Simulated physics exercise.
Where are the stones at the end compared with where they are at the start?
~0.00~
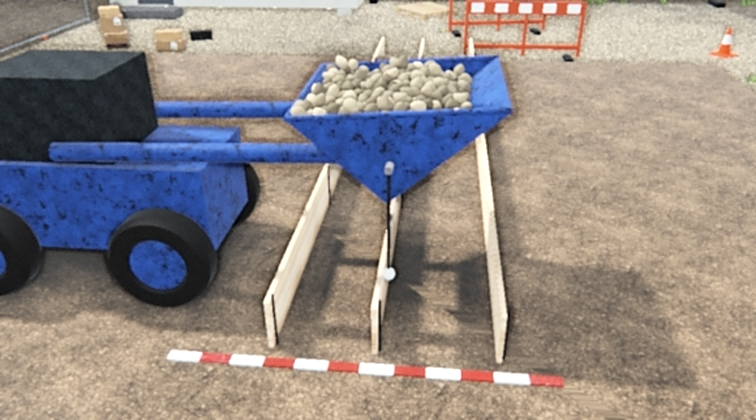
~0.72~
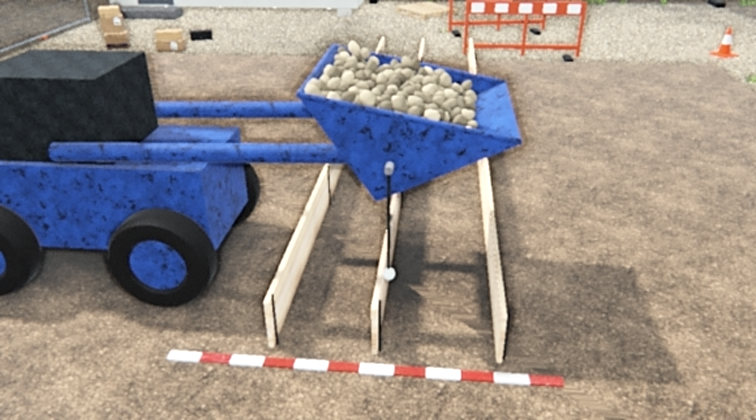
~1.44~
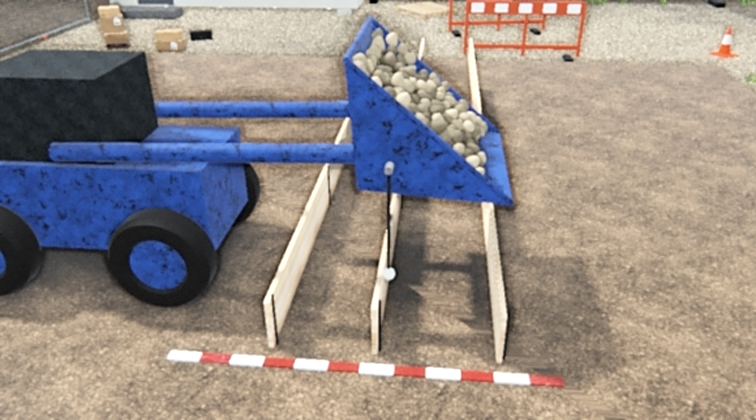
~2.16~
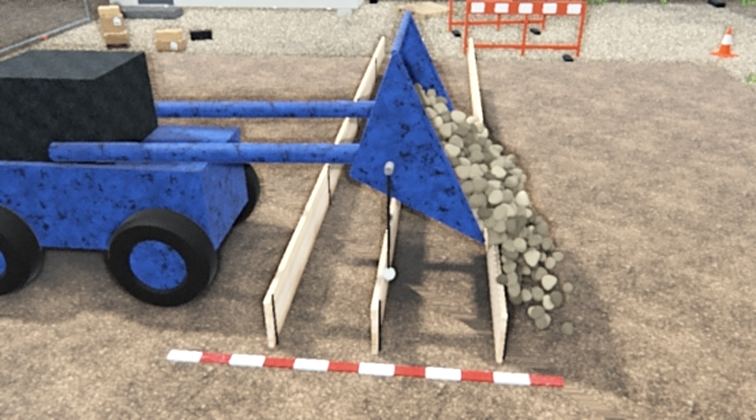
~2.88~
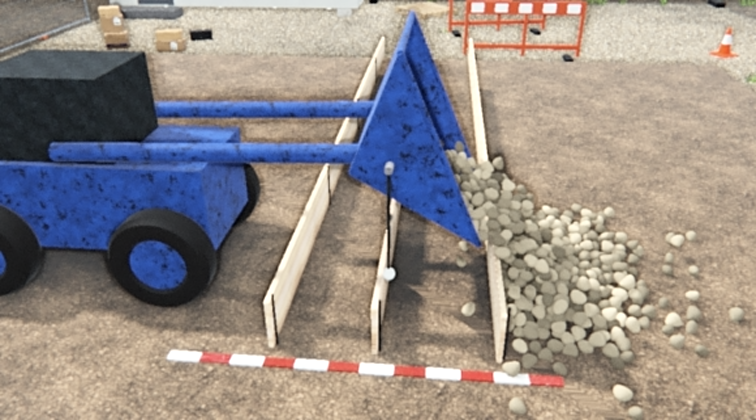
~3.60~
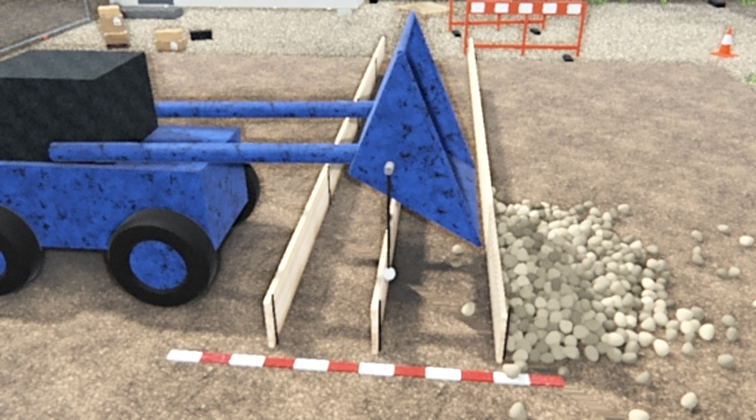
At the start the stones are piled in the raised blue bucket above the boards. At the end they lie lower and farther right, spread on the ground beyond the right-hand board.
